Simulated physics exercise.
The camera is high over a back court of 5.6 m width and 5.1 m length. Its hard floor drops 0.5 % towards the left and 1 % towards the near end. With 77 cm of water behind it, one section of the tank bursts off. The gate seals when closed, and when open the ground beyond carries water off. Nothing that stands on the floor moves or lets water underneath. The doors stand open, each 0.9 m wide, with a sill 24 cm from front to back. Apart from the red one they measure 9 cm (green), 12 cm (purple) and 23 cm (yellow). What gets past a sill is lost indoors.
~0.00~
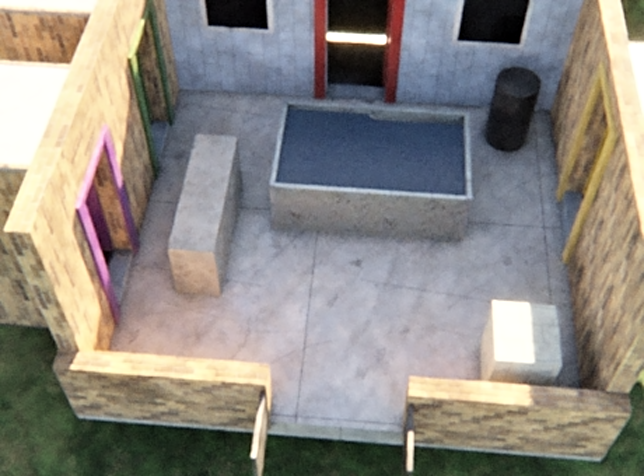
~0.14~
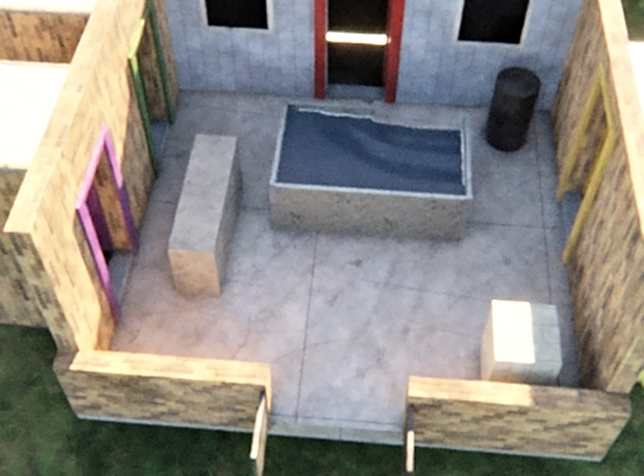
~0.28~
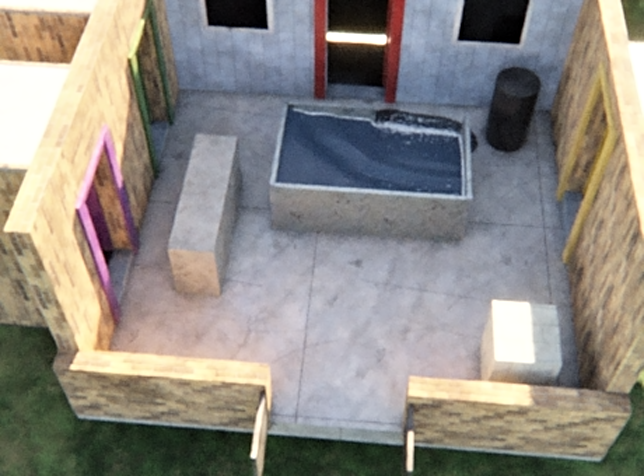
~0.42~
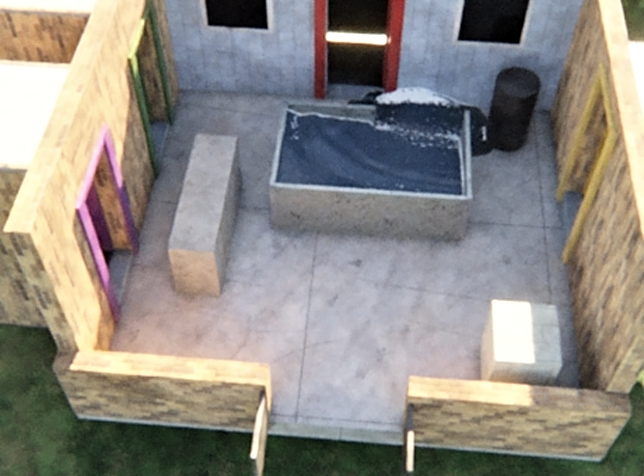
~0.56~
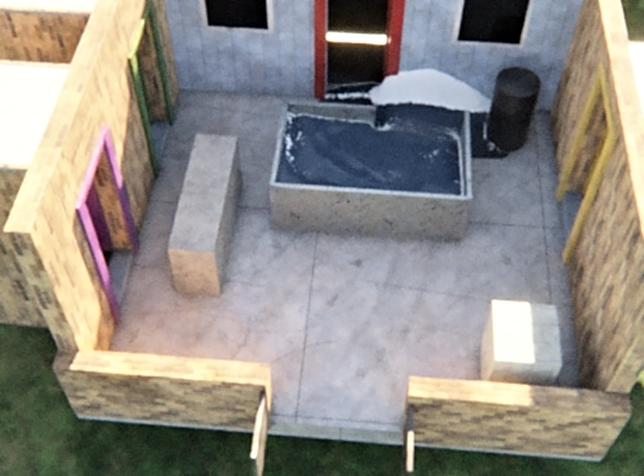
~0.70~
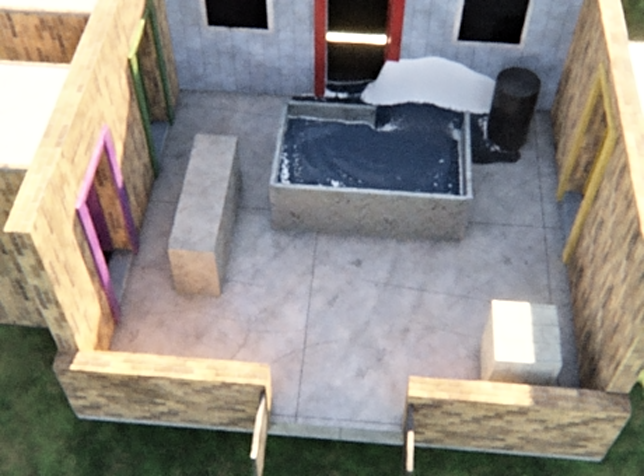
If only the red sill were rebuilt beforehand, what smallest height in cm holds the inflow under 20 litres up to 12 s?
It would have to be roughly 28 cm high.
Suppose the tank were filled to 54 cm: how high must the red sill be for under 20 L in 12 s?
Then roughly 17 cm.
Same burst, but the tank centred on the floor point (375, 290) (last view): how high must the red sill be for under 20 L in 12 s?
Some 20 cm.
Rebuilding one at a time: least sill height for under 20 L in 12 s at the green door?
Roughly 18 cm at green.
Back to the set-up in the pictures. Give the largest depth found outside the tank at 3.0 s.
Up to some 34 cm.
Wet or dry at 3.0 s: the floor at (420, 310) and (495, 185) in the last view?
In that order: Wet, flooded.
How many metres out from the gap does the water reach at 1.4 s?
Roughly 3.4 m.
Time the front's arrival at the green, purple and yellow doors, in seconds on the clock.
Green 2.0 s, purple 3.0 s, yellow 1.6 s.
After 1.4 s water covers 20 % of the floor, deepest (64 cm) near (551, 113); 21 cm at the red door, 83 litres in over its 6 cm sill.
After 3.0 s water covers 60 % of the floor, deepest (34 cm) near (585, 426); 18 cm at the red door, 188 litres in over its 6 cm sill.
After 12.0 s water covers 95 % of the floor, deepest (12 cm) near (99, 388); 4 cm at the red door, 293 litres in over its 6 cm sill.
At the red door as built, the water arrived by 0.6 s and peaked near 23 cm at 1.2 s.
Run again over the same 12 s with other heights there, 33 litres in over 24.5 cm, 8 litres over 33 cm. The limit of 20 litres is kept from about 28 cm up.
